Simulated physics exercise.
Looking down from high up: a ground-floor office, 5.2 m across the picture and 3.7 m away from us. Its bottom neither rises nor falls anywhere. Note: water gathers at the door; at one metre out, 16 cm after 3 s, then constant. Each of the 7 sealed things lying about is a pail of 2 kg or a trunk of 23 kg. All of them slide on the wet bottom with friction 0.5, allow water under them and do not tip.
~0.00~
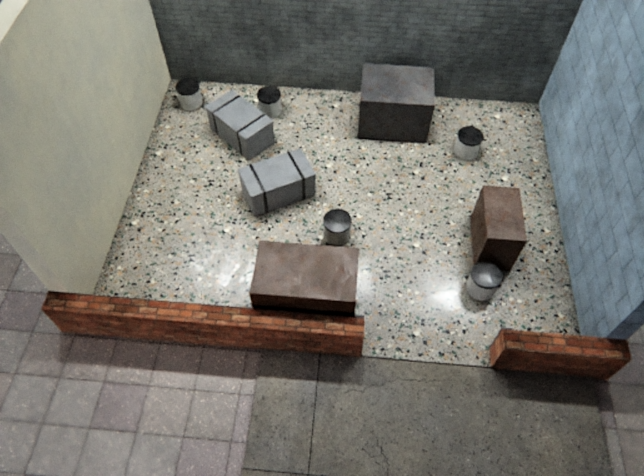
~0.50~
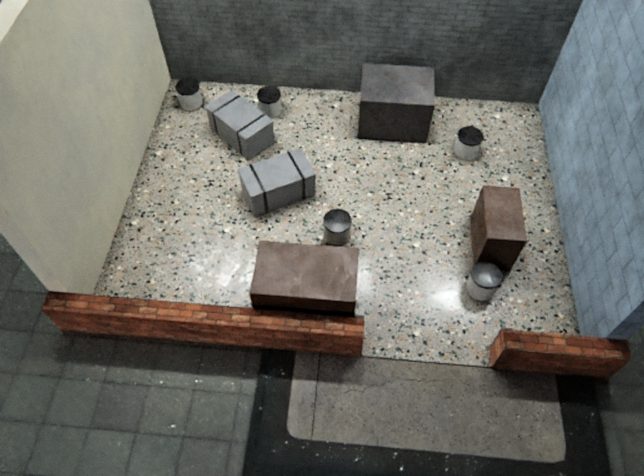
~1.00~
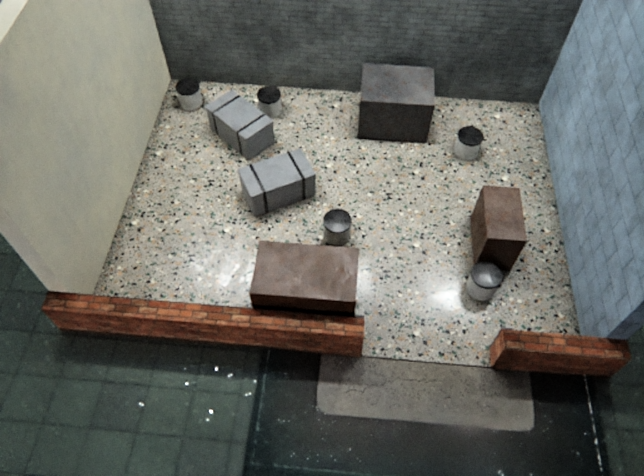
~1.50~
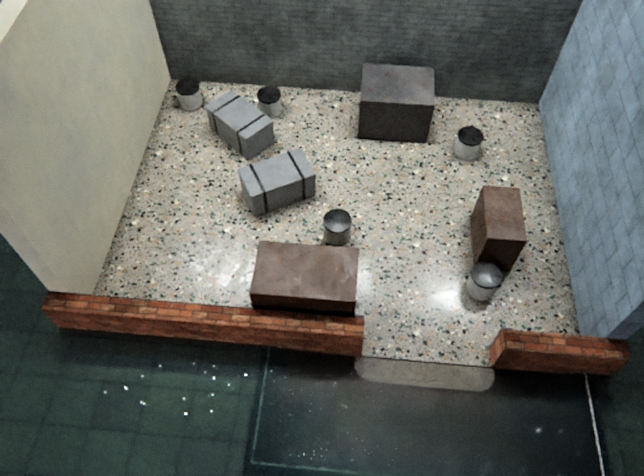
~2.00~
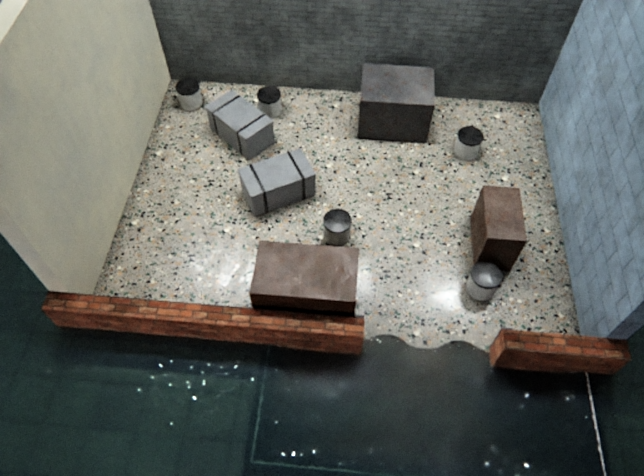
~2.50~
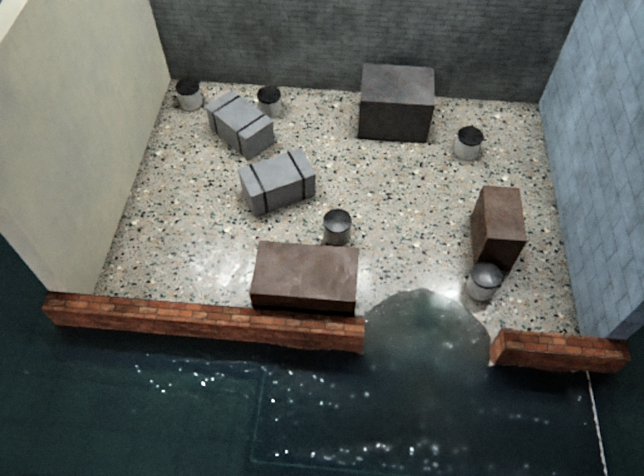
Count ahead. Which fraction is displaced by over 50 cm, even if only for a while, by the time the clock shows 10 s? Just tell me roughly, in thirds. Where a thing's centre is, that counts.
Roughly two thirds or more.
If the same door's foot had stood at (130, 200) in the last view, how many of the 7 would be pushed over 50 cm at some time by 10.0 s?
The answer would then be 4.
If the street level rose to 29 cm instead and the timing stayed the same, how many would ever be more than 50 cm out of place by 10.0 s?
Under that setup the answer is 7.
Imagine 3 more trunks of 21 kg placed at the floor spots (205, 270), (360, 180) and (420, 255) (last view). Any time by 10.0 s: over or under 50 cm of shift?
Inside the limit, then above the limit, then above the limit.
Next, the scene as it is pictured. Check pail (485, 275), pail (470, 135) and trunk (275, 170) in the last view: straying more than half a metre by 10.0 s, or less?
In turn: Above the mark, above the mark, below the mark.
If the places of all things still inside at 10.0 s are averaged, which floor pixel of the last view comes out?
The centre sits near (305, 204).
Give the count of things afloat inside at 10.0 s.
Answer: 4.
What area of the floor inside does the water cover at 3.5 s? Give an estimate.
About 2.5 m2.
After 3.5 s 0 of 7 are over 50 cm from their spots; 0 afloat.
After 4.5 s 1 of 7 are over 50 cm from their spots; 0 afloat.
After 7.0 s 3 of 7 are over 50 cm from their spots; 3 afloat.
After 10.0 s 5 of 7 are over 50 cm from their spots, and 5 have been at some point; 4 afloat.
